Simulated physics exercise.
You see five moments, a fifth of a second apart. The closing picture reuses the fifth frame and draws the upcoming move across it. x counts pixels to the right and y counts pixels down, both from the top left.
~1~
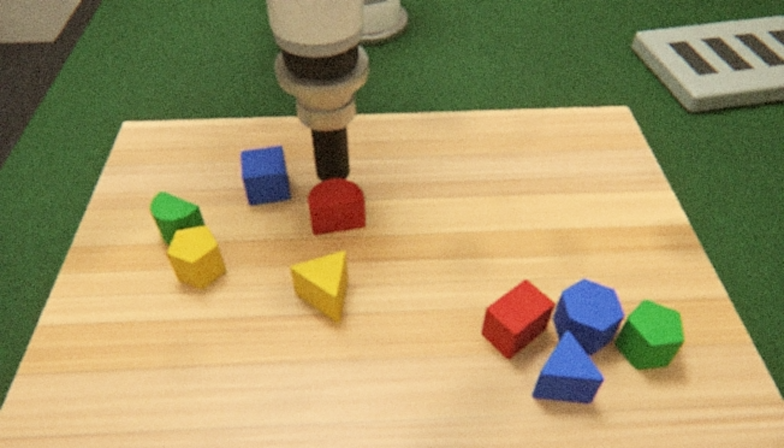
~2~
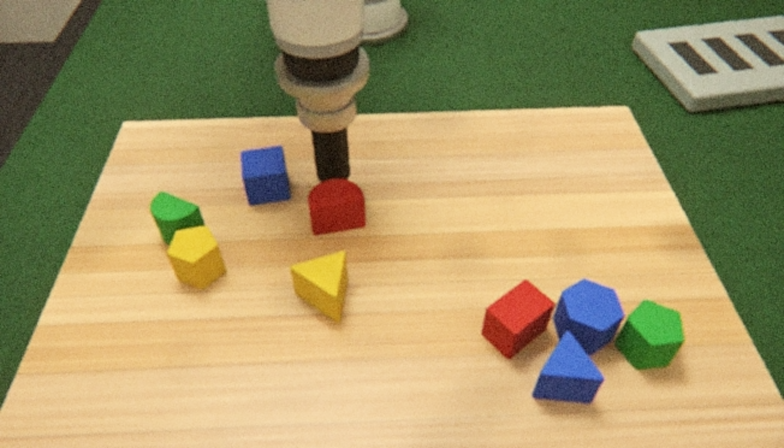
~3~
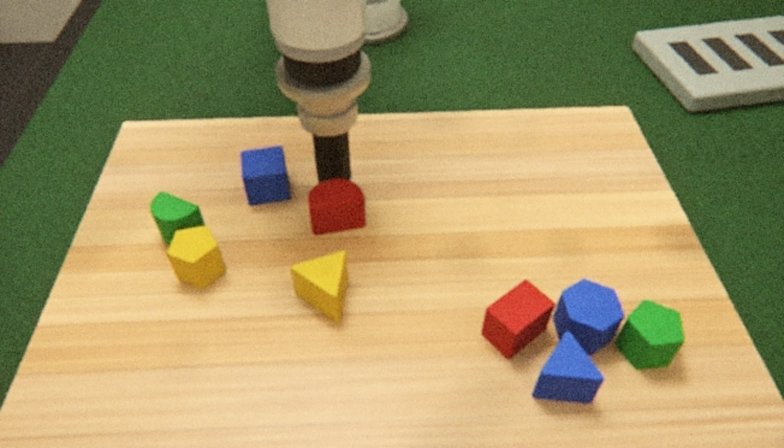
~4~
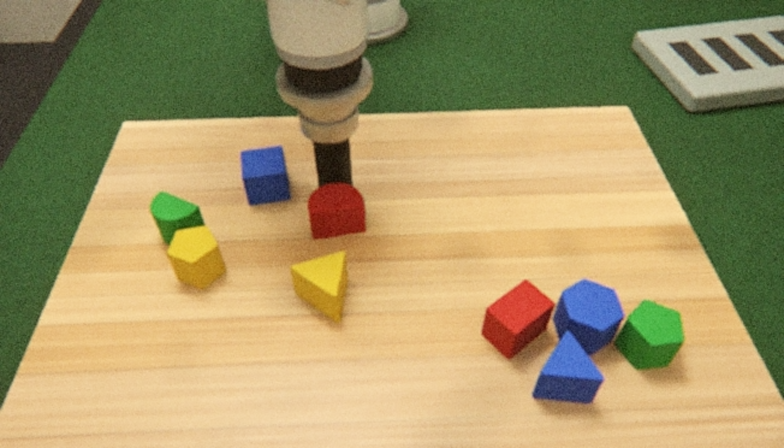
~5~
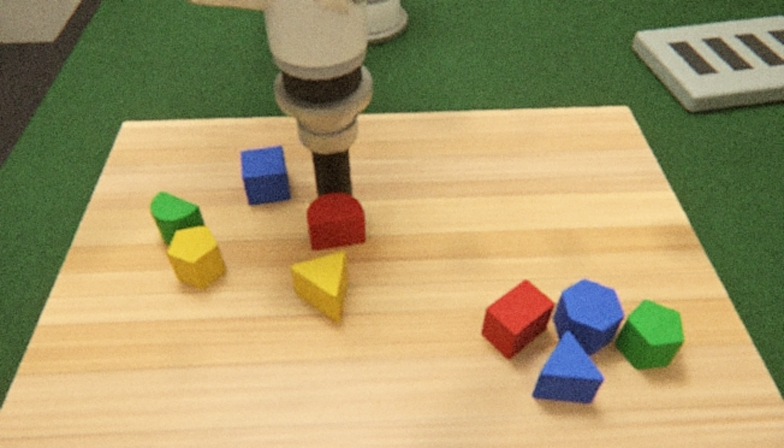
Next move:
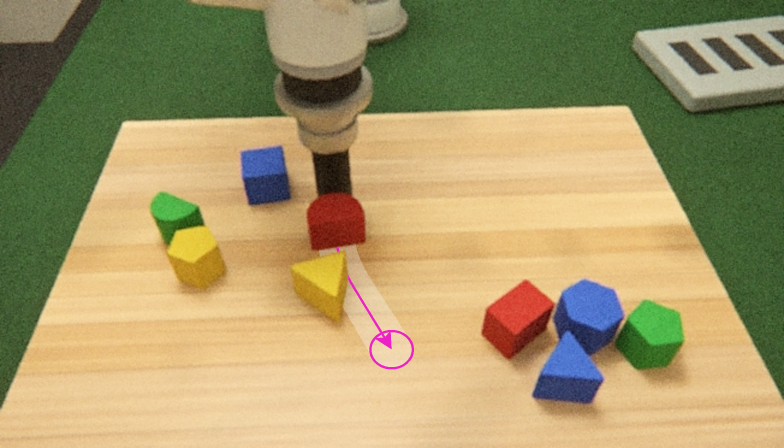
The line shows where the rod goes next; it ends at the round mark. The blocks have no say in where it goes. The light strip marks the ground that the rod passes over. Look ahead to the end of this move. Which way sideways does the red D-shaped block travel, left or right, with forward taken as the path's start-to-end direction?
Shifts right.
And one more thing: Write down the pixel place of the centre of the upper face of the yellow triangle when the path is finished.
It sits at (301, 342).
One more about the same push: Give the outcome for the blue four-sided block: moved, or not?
The blue four-sided block will stay where it is.
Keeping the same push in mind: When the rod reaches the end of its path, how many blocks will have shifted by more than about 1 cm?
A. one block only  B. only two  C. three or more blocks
Option B.
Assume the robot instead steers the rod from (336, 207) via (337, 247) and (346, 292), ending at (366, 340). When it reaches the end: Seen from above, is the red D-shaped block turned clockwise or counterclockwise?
It makes a clockwise turn.
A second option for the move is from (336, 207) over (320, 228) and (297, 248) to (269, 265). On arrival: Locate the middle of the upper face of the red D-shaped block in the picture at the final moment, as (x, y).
Put as a pixel place, it's (326, 239).
The line goes from (336, 207) through (347, 274) to (392, 349).
The first path, step by step. One third of the way, rod at (337, 240); yellow triangle at (320, 290), turned 15° clockwise; red D-shaped block at (335, 258).
Two thirds of the way, rod at (359, 286); yellow triangle at (307, 331), turned 50° clockwise; red D-shaped block at (343, 308), turned 40° clockwise.
At the end, rod at (392, 337); blue four-sided block unmoved; yellow triangle at (301, 342), turned 90° clockwise; red D-shaped block at (350, 349), turned 100° clockwise.
